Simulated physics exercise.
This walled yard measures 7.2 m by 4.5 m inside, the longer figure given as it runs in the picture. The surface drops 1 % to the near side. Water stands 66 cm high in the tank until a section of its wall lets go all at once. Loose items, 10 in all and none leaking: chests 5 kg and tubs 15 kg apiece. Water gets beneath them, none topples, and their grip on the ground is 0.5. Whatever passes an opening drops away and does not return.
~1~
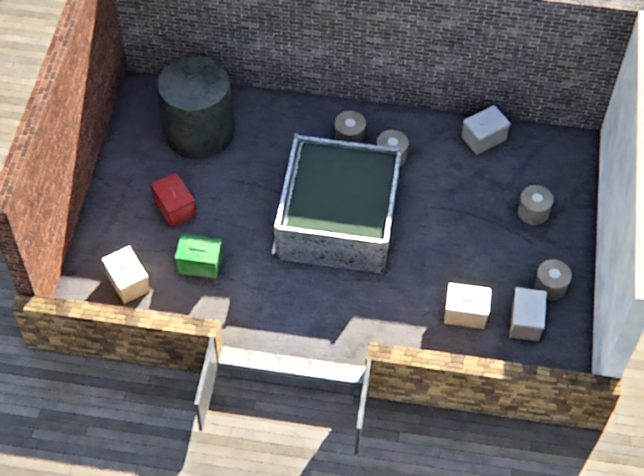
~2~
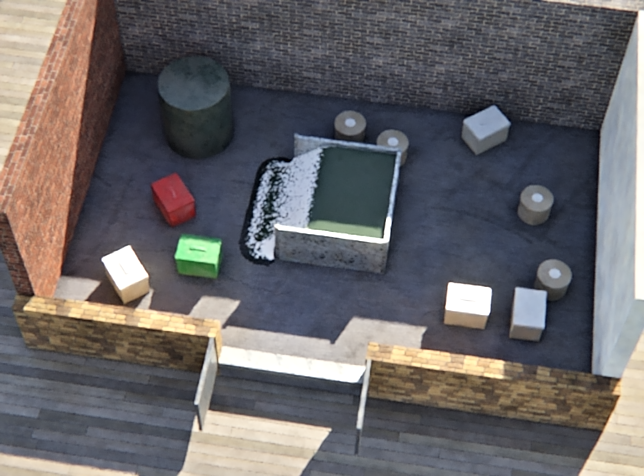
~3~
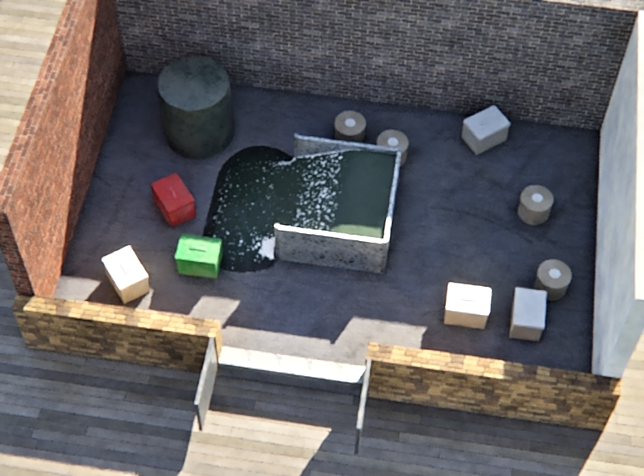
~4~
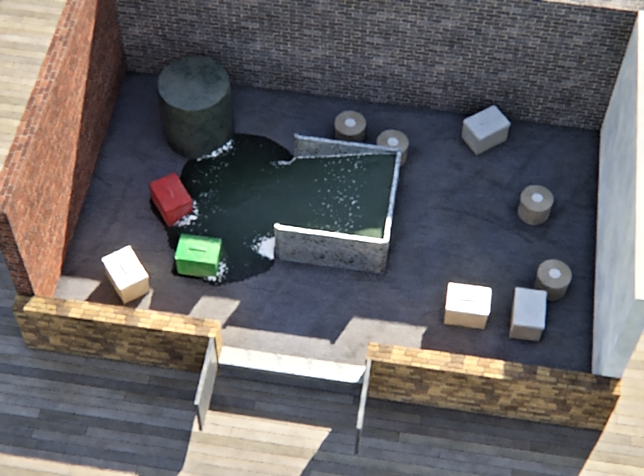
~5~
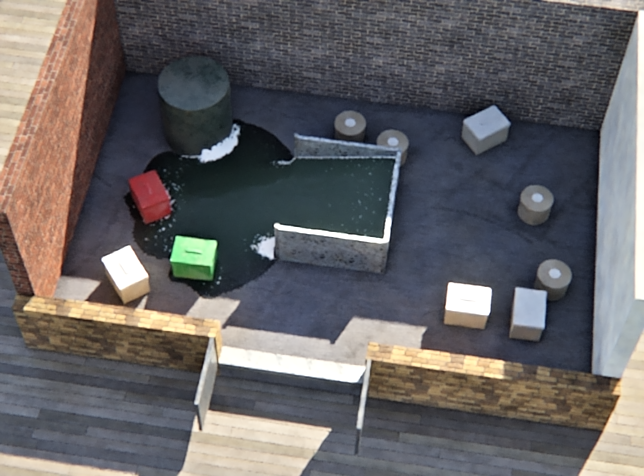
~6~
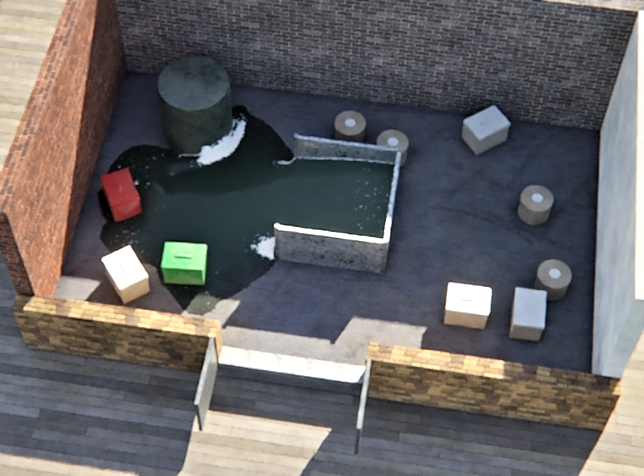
Dark water poured out of the open left side of a walled tank and spread across the yard floor, reaching the red and green chests and then pushing both leftward, the red one farther.
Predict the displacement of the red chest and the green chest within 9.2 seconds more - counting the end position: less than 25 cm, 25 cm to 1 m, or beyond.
The red chest ends far away; the green chest gets carried off.
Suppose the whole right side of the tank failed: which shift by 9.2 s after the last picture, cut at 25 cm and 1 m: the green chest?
In that case the green chest travels far.
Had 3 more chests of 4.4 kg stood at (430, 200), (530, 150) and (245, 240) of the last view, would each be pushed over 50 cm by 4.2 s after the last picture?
In that order: Short of it, short of it, past it.
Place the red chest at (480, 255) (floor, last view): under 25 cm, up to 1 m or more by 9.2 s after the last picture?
It is nudged along.
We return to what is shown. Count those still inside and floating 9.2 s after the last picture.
At that moment 6.
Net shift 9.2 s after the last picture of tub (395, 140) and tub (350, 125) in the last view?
In that order: 0 cm, 0 cm.
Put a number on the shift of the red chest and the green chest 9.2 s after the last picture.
About 400 and 450 cm.
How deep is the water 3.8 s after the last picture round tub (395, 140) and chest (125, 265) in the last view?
Roughly 1 and 6 cm.
Then, 1.2 s after the last picture the red chest is near (77, 217), 1.4 m from its start, afloat; the green chest is near (109, 292), 1.3 m from its start, afloat; 0 of 10 are out; 3 afloat.
Then, 3.8 s after the last picture the red chest is near (142, 240), 0.9 m from its start, afloat; the green chest is near (259, 244), 0.8 m from its start, afloat; 0 of 10 are out; 3 afloat.
Then, 6.2 s after the last picture the red chest is near (253, 268), 1.7 m from its start, afloat; the green chest is near (347, 283), 2.1 m from its start, afloat; 0 of 10 are out; 5 afloat.
Then, 9.2 s after the last picture the red chest is near (426, 299), 3.8 m from its start, afloat; the green chest is near (512, 339), 4.3 m from its start, afloat; 0 of 10 are out; 6 afloat.
